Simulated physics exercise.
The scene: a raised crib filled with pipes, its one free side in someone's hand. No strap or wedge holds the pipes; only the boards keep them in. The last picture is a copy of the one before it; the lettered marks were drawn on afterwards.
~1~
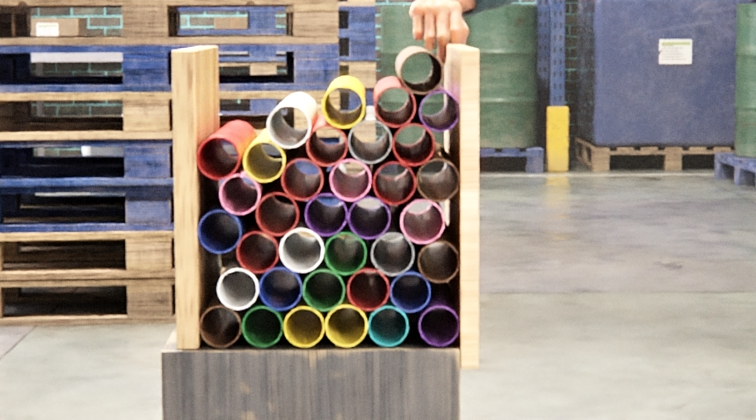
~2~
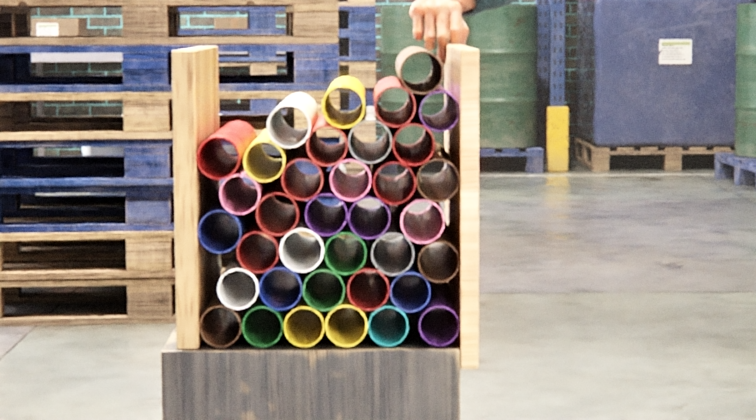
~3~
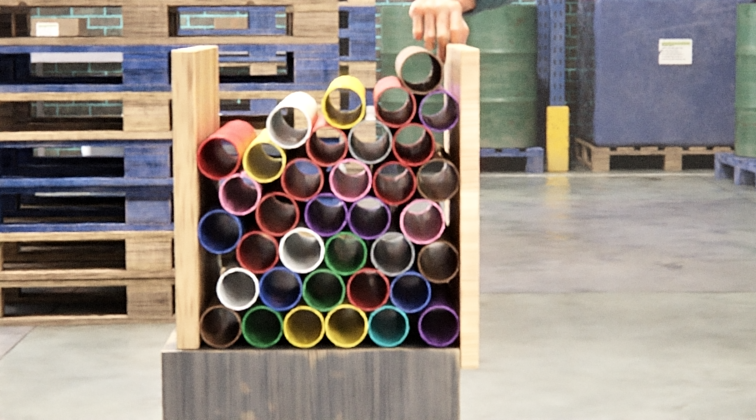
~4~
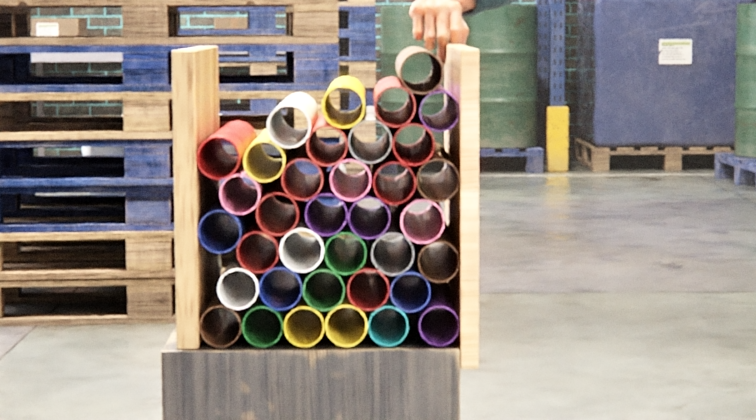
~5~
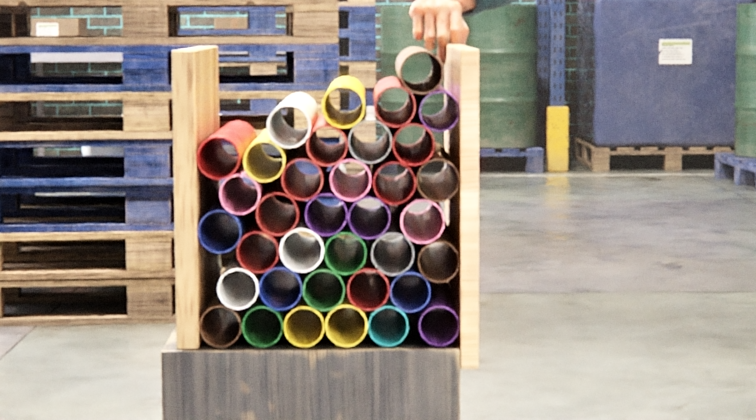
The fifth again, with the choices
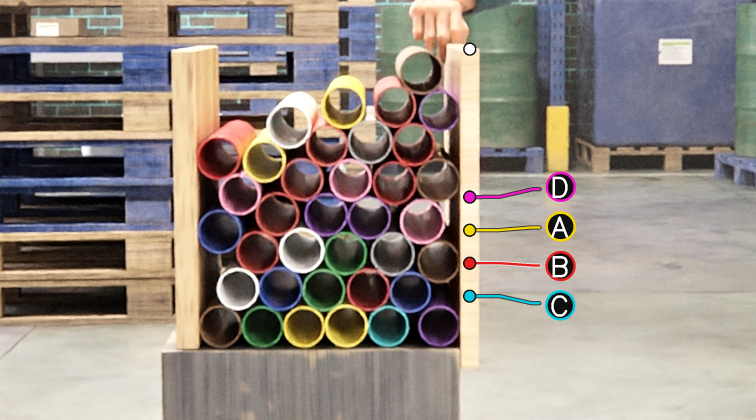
A hand holds the right board of a raised crib of colourful pipes, nothing moving.
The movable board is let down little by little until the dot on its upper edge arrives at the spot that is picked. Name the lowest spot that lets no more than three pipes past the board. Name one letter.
It can be let down to D.
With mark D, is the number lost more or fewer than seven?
It loses fewer than seven.
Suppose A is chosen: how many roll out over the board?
The count is five.
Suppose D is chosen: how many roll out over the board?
The count is two.
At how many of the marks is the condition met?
One of the four.
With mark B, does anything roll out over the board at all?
Yes, at B.
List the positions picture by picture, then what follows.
In the first picture, a brown pipe (221, 326); a purple pipe (439, 326); a grey pipe (393, 254).
In the second picture, a grey pipe (393, 254); a white pipe (302, 250).
In the third picture, a red pipe (395, 183); a red pipe (414, 145).
In the fourth picture, a yellow pipe (264, 161); a brown pipe (422, 72).
In the fifth picture, side board (460, 193); a brown pipe (221, 326); a purple pipe (439, 326).
On the marked copy, A at (470, 230); B at (470, 264); C at (469, 296); D at (470, 197); the white dot at (470, 49).
Following D. Soon after the start, top of the board (460, 116).
Later, top of the board (460, 192).
In the end, top of the board (460, 196), two out over the board.
As for the rest, A more than three out over the board; B more than three out over the board; C more than three out over the board.
